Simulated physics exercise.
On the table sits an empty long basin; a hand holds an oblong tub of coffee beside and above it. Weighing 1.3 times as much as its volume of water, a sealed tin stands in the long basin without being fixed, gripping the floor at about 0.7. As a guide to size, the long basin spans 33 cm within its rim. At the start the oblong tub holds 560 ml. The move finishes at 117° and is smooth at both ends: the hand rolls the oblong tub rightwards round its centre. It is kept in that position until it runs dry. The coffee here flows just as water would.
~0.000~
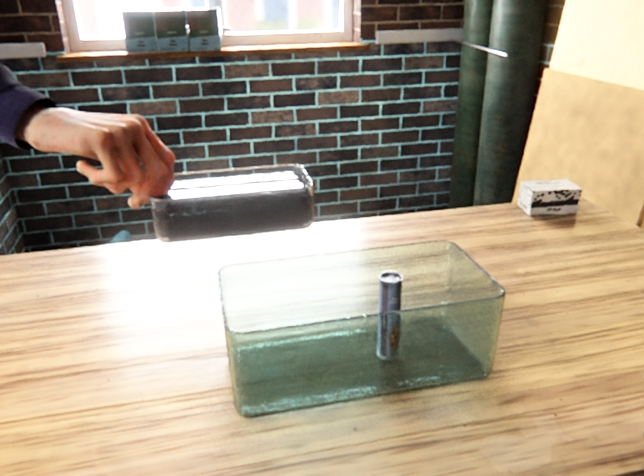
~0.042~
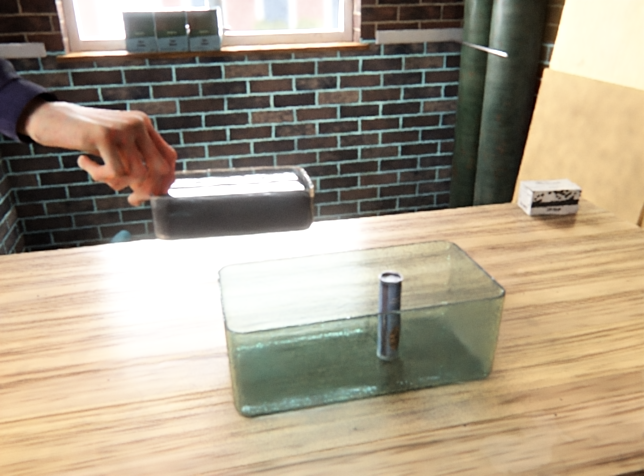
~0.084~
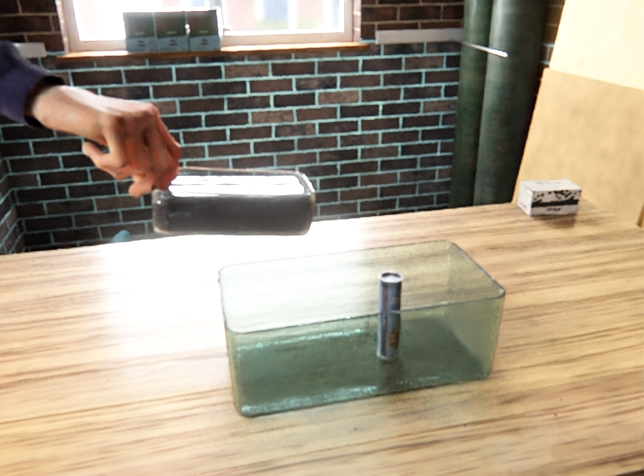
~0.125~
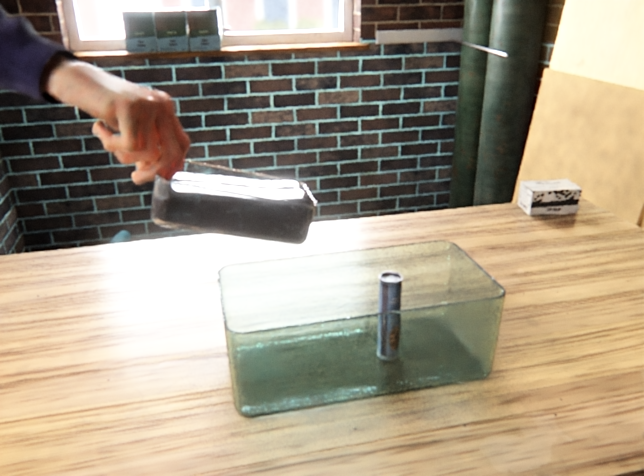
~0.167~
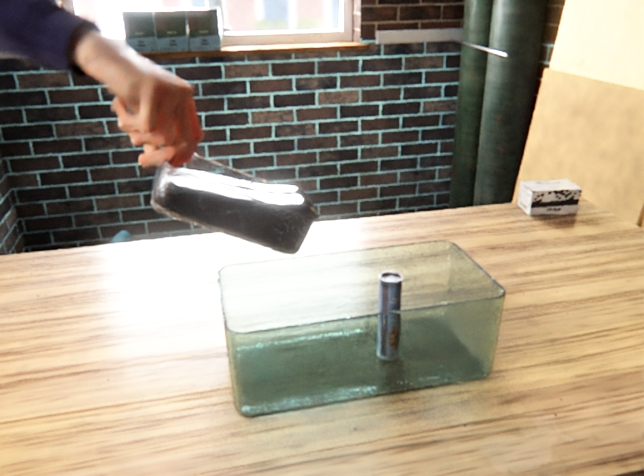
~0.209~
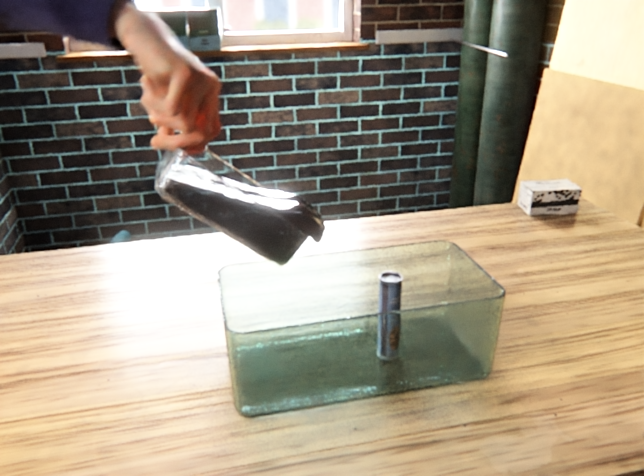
The clip opens with a hand holding an oblong tub of dark coffee almost level, above and to the left of a long glass basin with a small tin standing in it. The hand rolls the tub rightwards, slowly then more steeply, its right end dipping as the coffee reaches the lip.
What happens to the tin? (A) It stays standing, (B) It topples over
A.
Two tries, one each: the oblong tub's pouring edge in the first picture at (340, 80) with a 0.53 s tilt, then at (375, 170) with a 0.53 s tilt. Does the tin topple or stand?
Trial 1 - tin stays standing; trial 2 - tin stays standing.
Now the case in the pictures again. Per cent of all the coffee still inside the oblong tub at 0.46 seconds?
I'd put it near 8 percent.
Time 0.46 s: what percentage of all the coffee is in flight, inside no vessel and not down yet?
2 %.
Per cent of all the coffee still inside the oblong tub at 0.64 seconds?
About 1 % is still there.
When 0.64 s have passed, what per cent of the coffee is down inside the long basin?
Reading: Approx. 96 %.
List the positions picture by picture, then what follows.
The first picture shows tilt 0°; pouring edge (307, 176); surface from (155, 193) to (304, 180); the long basin's rim runs from (221, 299) to (478, 266); the tin's top is at (391, 281).
The second picture shows tilt 2°; pouring edge (308, 179); surface from (155, 192) to (305, 181).
The third picture shows tilt 7°; pouring edge (309, 185); surface from (156, 188) to (306, 185).
The fourth picture shows tilt 15°; pouring edge (310, 196); surface from (158, 183) to (308, 189).
The fifth picture shows tilt 26°; pouring edge (308, 209); surface from (157, 178) to (289, 194); 5 per cent is over the edge.
The sixth picture shows tilt 39°; pouring edge (303, 225); surface from (159, 172) to (277, 198); 13 per cent is over the edge.
By 0.46 s the tilt is 111° and 8 per cent is still to pour; the tin stands where it began.
By 0.64 s the tilt is 117° and 1 per cent is still to pour; the tin stands where it began.
By 0.82 s the tilt is 117° and 0 per cent is still to pour; the tin stands where it began.
By 1.03 s the tilt is 117° and 0 per cent is still to pour; the tin stands where it began.
At rest the tin stands where it began.
